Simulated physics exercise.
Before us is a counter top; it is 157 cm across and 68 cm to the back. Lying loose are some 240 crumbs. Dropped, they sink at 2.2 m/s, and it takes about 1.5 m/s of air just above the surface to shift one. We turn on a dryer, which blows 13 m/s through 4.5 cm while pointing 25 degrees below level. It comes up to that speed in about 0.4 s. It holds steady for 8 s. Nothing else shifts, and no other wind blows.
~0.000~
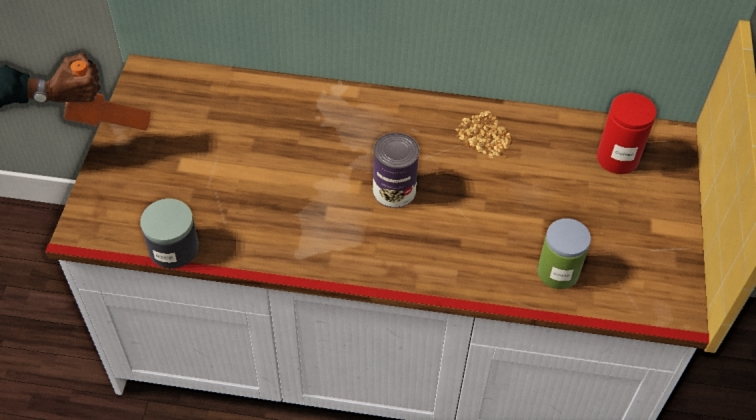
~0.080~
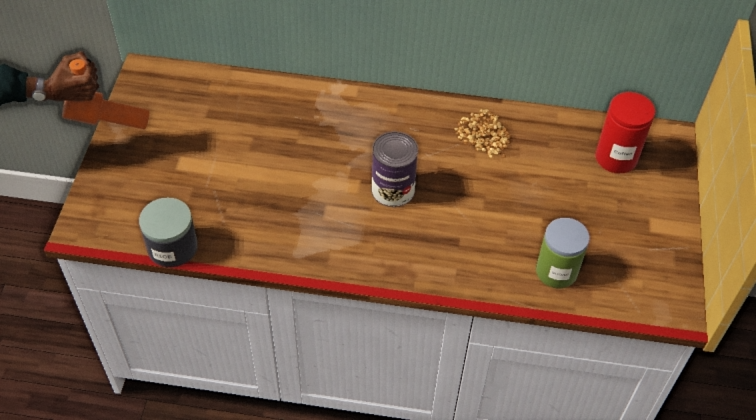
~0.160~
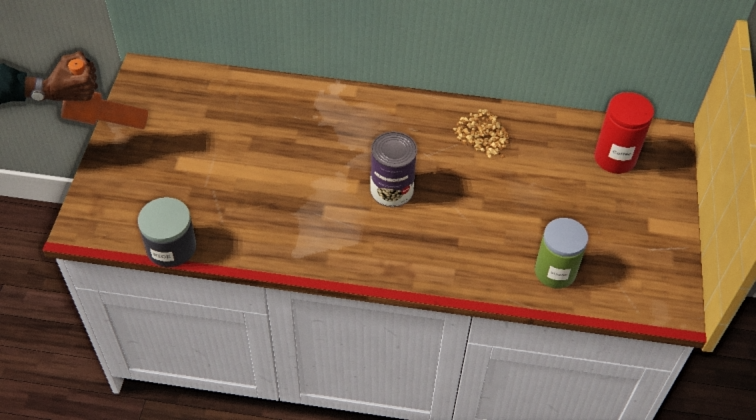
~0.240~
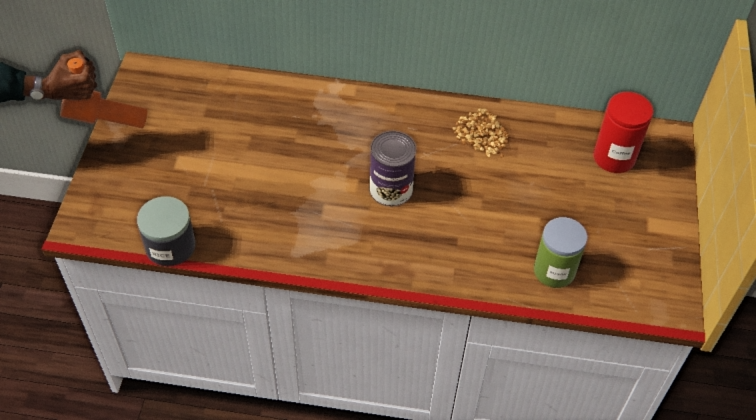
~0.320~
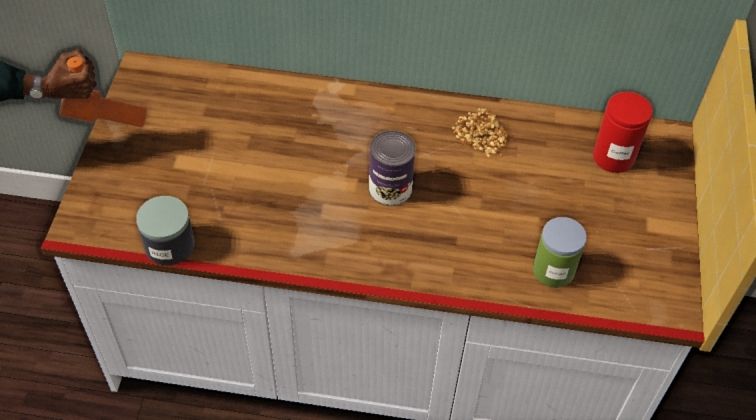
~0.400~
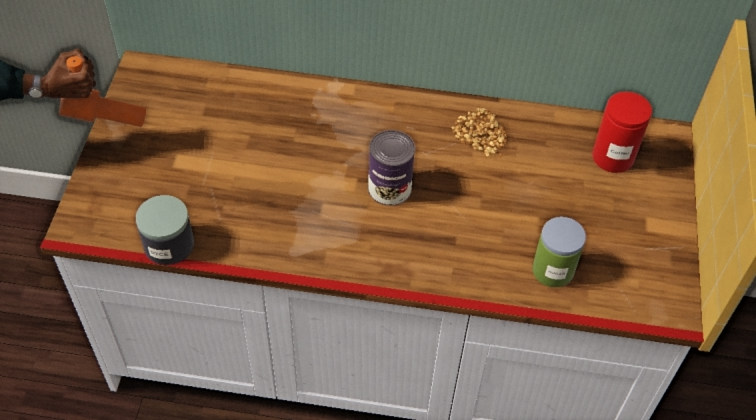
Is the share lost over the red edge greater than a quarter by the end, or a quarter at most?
I'm expecting the count past that edge to surpass a quarter.
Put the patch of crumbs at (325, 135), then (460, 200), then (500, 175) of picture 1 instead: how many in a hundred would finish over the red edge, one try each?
First try 60 %, second 2 %, third 40 %.
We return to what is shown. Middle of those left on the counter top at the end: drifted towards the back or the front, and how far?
The middle sits nearer the rear edge now, some 5 cm away from where it began.
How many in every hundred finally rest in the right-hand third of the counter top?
Around 40 per cent.
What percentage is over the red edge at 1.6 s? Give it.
I reckon close to 10 %.
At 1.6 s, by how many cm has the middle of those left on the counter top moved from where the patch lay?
Roughly 55 centimetres.
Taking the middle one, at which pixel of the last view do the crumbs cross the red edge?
The halfway point of the crossings is around (701, 342) in the last picture.
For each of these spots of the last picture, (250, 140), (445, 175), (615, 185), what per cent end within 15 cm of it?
Taking the spots one by one, around 0 %, 0 % and 15 %.
After 1.6 s, 80 % are on the move or not yet settled, 10 % are over the red edge; the middle of those still in play is near (694, 174).
After 2.6 s, 47 % are on the move or not yet settled, 39 % are over the red edge; the middle of those still in play is near (693, 166).
After 4.4 s, 21 % are on the move or not yet settled, 58 % are over the red edge; the middle of those still in play is near (692, 141).
After 8.0 s, at the end, 62 % are over the red edge; the middle of those still in play is near (692, 145).
